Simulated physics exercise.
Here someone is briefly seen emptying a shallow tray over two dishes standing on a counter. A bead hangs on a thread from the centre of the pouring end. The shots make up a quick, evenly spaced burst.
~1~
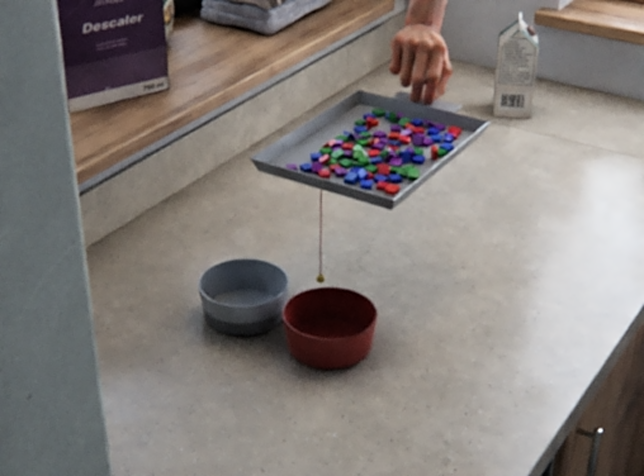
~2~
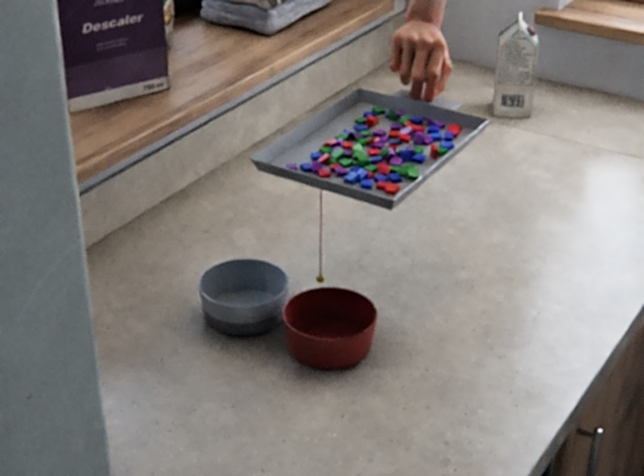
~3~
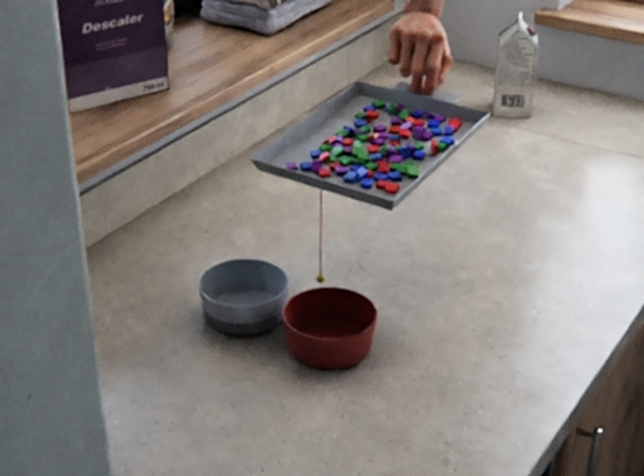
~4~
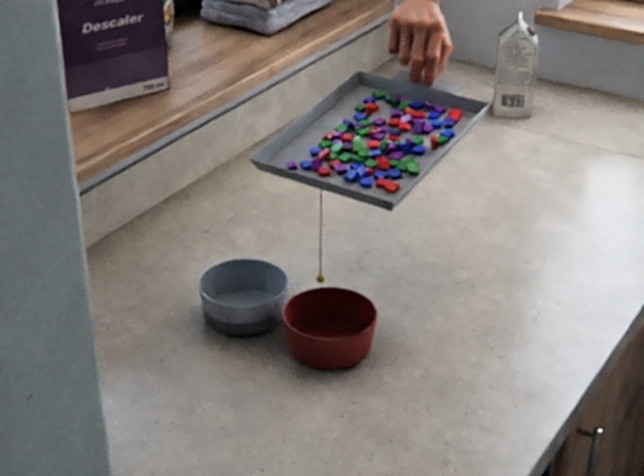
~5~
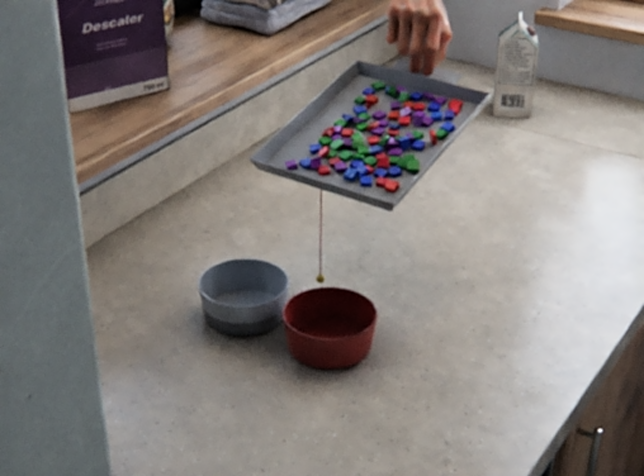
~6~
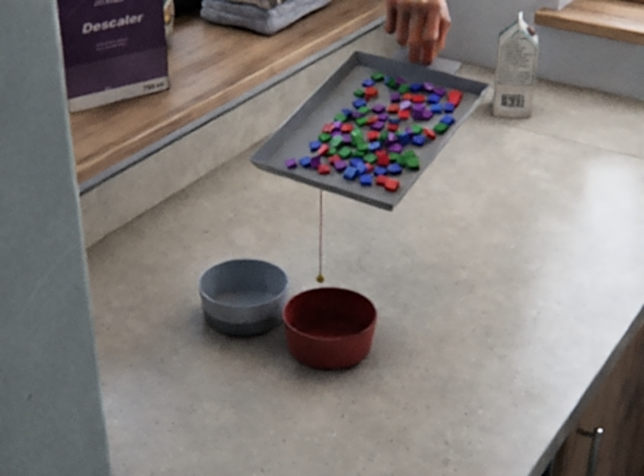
A hand held a shallow gray tray of colorful mosaic tiles above a gray dish and a red one on a counter, then slowly raised its far end, tilting the tray slightly toward them.
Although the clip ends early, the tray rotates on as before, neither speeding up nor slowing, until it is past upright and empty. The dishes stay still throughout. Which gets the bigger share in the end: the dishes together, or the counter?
The dishes get the bigger share.
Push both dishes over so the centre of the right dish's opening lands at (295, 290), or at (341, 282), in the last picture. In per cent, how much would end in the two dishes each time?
40 and 0 in a hundred.
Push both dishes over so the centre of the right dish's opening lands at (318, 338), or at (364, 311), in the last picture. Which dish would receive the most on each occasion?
In the first try it's the one on the right, and in the second it's the one on the right.
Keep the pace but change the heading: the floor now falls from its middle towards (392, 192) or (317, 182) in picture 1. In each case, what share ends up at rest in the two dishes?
First some 30, then 80 per cent.
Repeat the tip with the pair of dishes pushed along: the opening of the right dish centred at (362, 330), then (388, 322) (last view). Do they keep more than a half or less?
Catch, run one: Past the halfway mark; run two: Past the halfway mark.
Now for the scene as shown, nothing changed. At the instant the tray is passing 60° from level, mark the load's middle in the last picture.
Near the pixel (341, 165).
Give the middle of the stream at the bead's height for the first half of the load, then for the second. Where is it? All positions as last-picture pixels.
Near (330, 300) and later near (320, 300).
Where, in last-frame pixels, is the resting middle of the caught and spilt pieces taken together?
(323, 345).
Shortly afterwards, tray tipped steeply; all but a few on the tray; only a few in the air.
Next, tray tipped past a quarter turn; only a few on the tray; near half in the right dish; a little in the left dish; near a quarter outside both; near a quarter in the air.
Some moments later, tray tipped past a quarter turn; near two thirds in the right dish; a little in the left dish; near a quarter outside both.
In the end, tray tipped past a quarter turn; near two thirds in the right dish; a little in the left dish; near a quarter outside both.
